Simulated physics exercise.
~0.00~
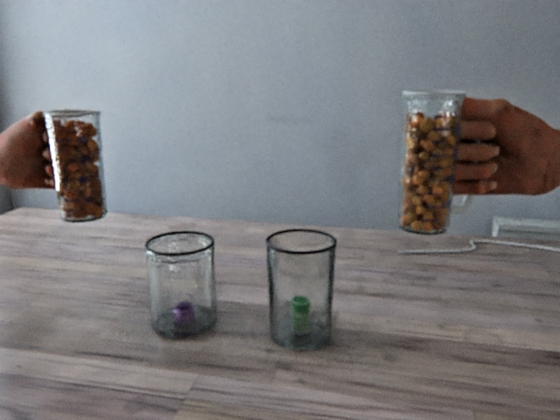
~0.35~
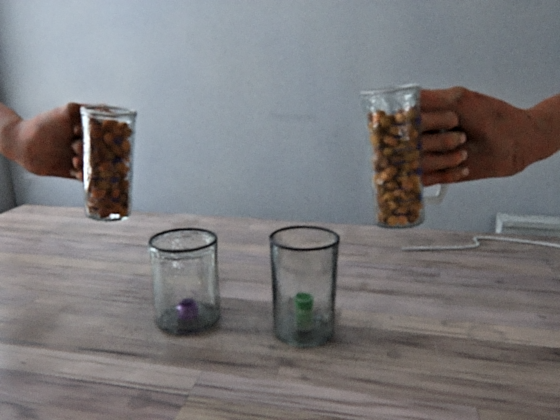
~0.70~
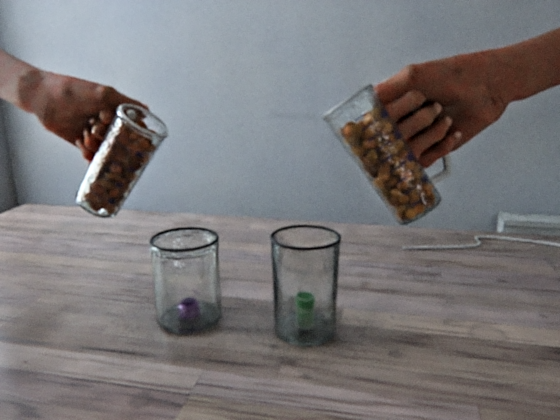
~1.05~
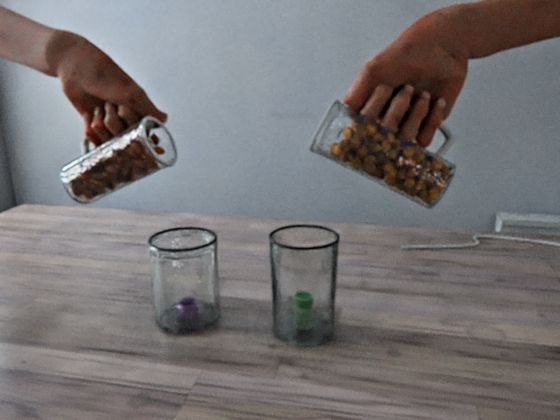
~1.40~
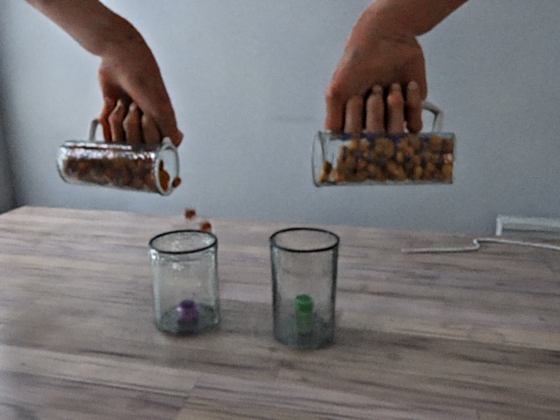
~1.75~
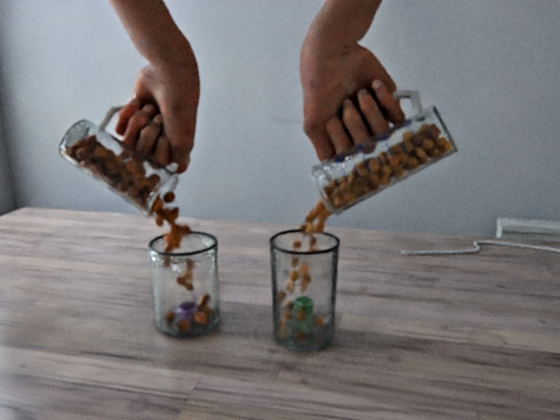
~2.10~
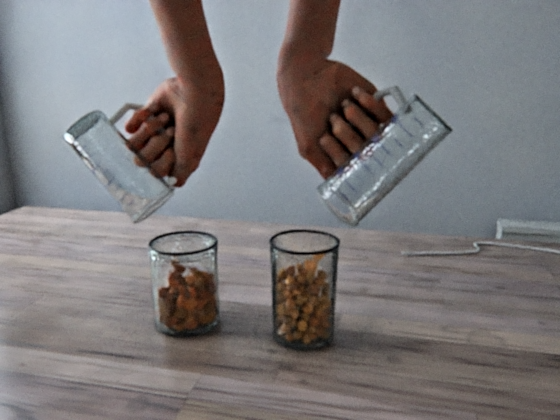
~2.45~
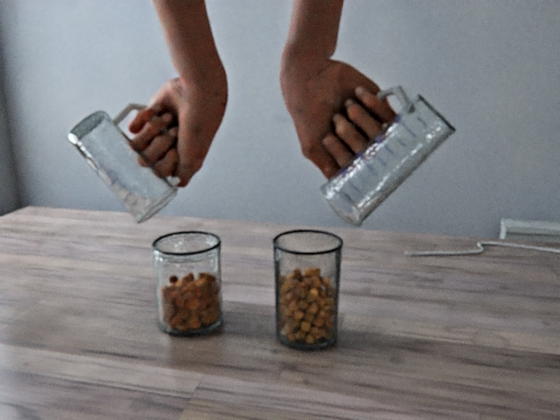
We see two hands tip glass mugs of brown, nut-like pieces over two clear glasses holding a small purple object and a small green one, pouring until the mugs are empty, the left glass is about half full, the right fuller, and both objects are hidden.
